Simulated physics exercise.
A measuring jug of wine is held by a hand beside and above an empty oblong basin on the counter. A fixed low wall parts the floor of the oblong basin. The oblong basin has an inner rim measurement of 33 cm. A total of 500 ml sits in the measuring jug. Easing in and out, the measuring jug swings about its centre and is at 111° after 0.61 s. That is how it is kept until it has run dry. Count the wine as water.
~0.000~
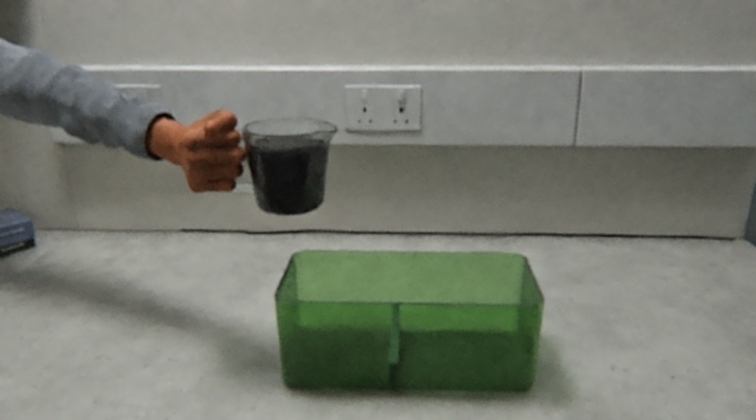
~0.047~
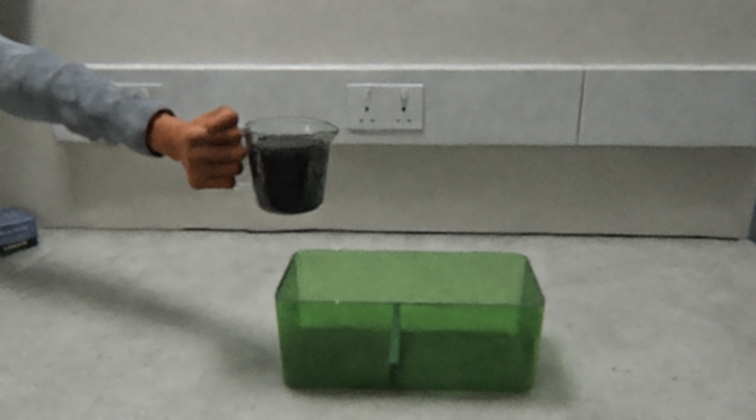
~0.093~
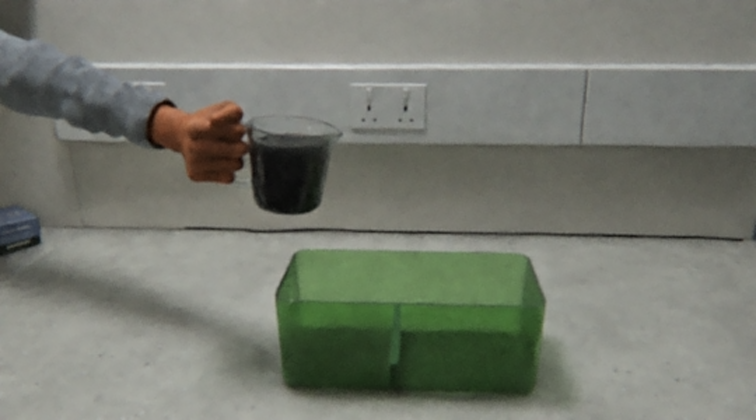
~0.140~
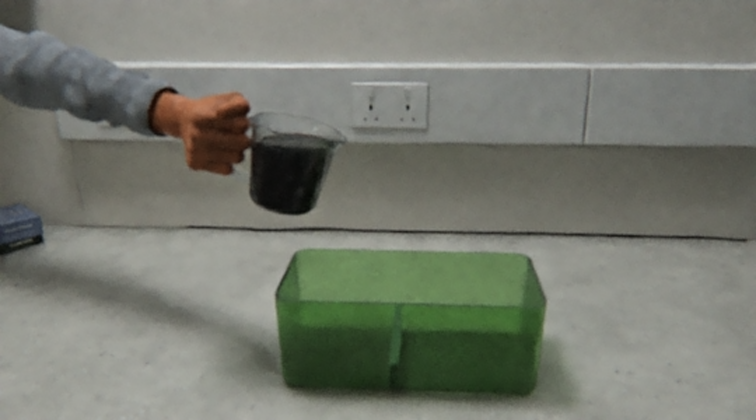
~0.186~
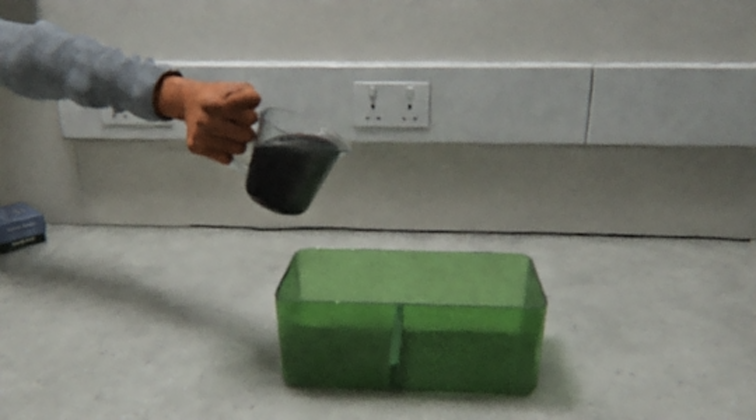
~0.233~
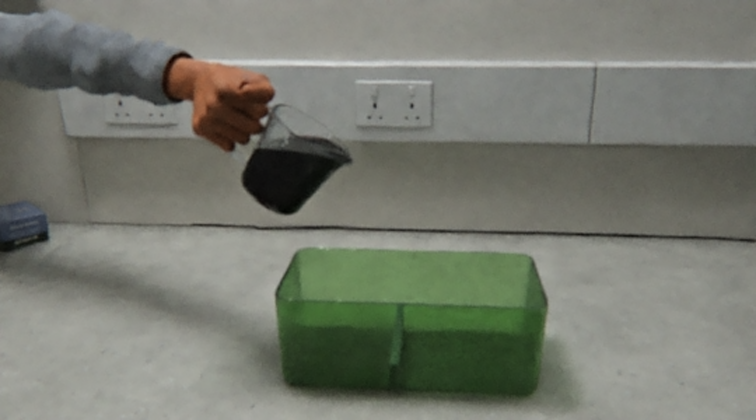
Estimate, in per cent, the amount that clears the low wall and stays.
Roughly 28 percent.
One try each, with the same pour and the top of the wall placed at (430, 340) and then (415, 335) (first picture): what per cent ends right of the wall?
15 per cent first, 10 per cent second.
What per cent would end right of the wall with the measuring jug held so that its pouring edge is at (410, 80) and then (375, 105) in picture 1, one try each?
Respectively 85 and 90 %.
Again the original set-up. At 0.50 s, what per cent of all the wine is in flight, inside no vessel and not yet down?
Near 34 per cent at that time.
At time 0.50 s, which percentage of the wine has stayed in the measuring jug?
About 42 percent.
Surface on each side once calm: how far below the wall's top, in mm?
Looks like roughly 20 mm on the left and roughly 30 mm on the right.
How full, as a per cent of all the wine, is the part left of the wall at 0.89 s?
The fraction is near 68 percent.
By 0.50 s the tilt is 102° and 43 per cent is still to pour, 11 is left of the wall and 12 right of it.
By 0.69 s the tilt is 111° and 4 per cent is still to pour, 61 is left of the wall and 26 right of it.
By 0.89 s the tilt is 111° and 0 per cent is still to pour, 69 is left of the wall and 27 right of it.
By 1.11 s the tilt is 111° and 0 per cent is still to pour, 69 is left of the wall and 29 right of it.
At rest 69 per cent lies left of the wall, 28 right of it and 3 outside.
